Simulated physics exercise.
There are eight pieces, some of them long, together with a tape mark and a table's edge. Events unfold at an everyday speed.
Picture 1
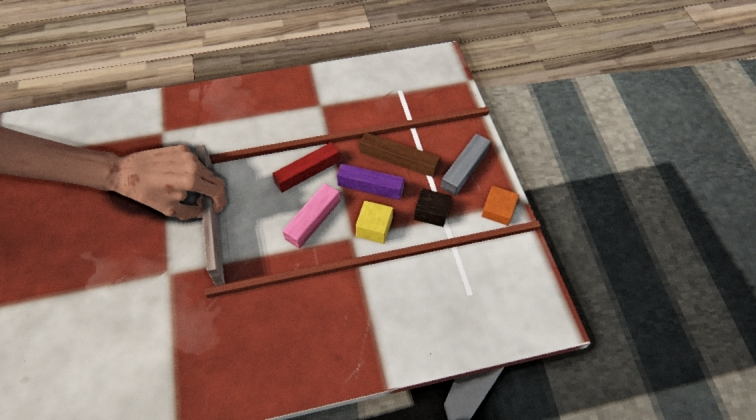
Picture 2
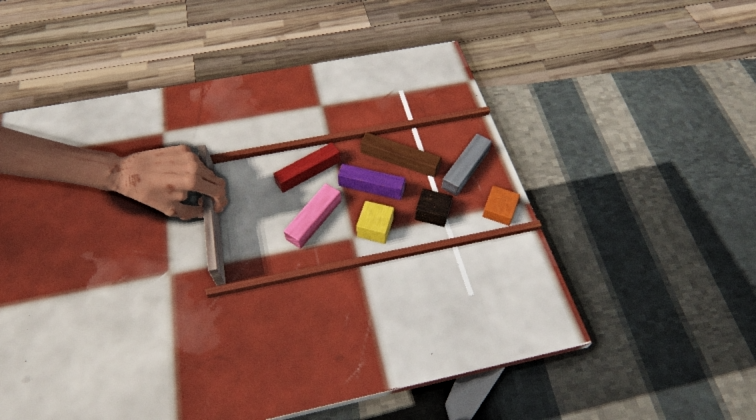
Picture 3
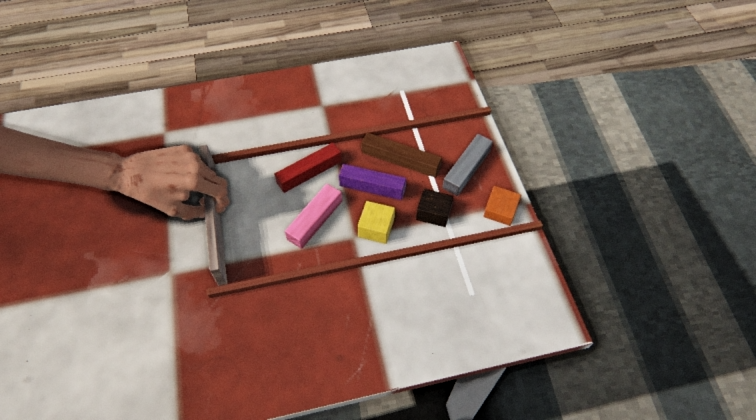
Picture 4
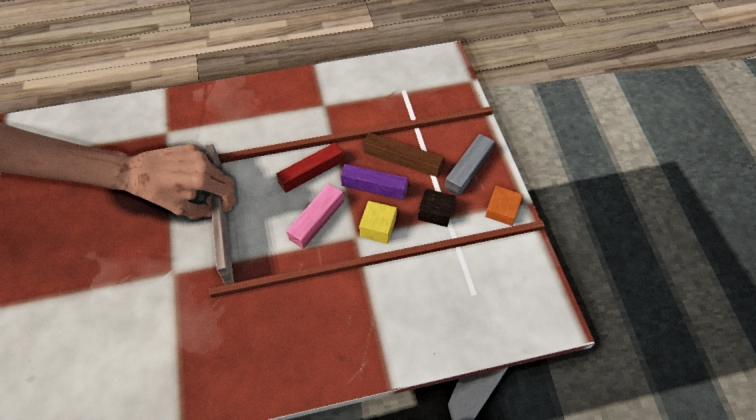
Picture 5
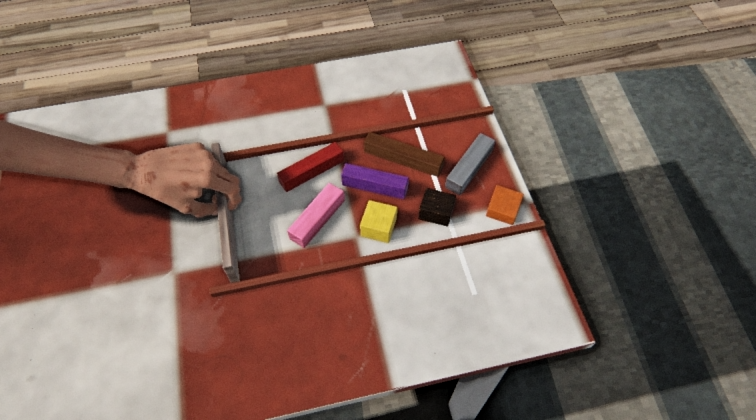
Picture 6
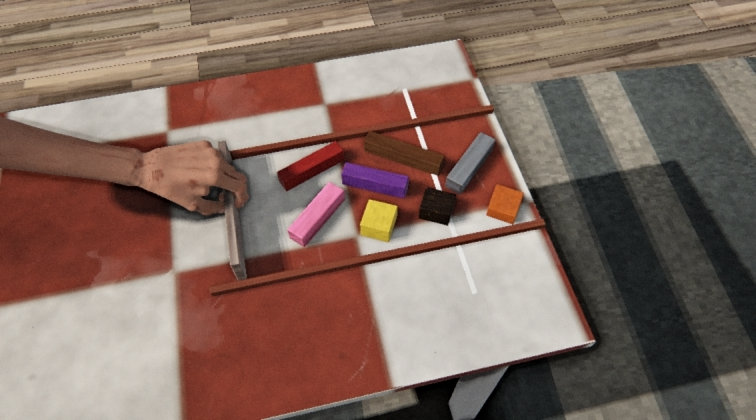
We see a hand holding a grey board upright between two thin rails on a red and white checked table, then moving it slightly right toward eight coloured blocks and sticks, which stay in place around a white line.
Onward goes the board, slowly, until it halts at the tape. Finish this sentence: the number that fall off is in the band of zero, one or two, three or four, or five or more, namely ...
Namely one or two.
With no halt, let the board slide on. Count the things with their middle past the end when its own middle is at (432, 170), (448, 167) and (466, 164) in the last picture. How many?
That makes 1, 2, 4.
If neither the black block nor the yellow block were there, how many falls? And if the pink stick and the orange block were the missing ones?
Tally per try: 0 / 0.
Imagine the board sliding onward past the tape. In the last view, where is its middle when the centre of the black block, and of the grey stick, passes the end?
Its middle is about (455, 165) and about (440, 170).
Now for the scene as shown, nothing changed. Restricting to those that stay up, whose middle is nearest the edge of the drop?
Foremost: The grey stick.
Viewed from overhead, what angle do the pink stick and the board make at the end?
Around 0 degrees.
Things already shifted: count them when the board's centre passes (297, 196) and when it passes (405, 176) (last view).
First 2, after that 8.
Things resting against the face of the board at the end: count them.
2 in contact.
Early on, none off yet; orange block at rest near (505, 204); grey stick at rest near (471, 163); black block at rest near (437, 206).
A while later, none off yet; orange block at rest near (505, 204); grey stick moving near (477, 167); black block at rest near (439, 208).
Further along, none off yet; orange block travelled a little near (518, 204); grey stick travelled a little near (493, 163); black block travelled well along near (487, 203).
Finally, the number that fall off is one or two; lost, orange block.
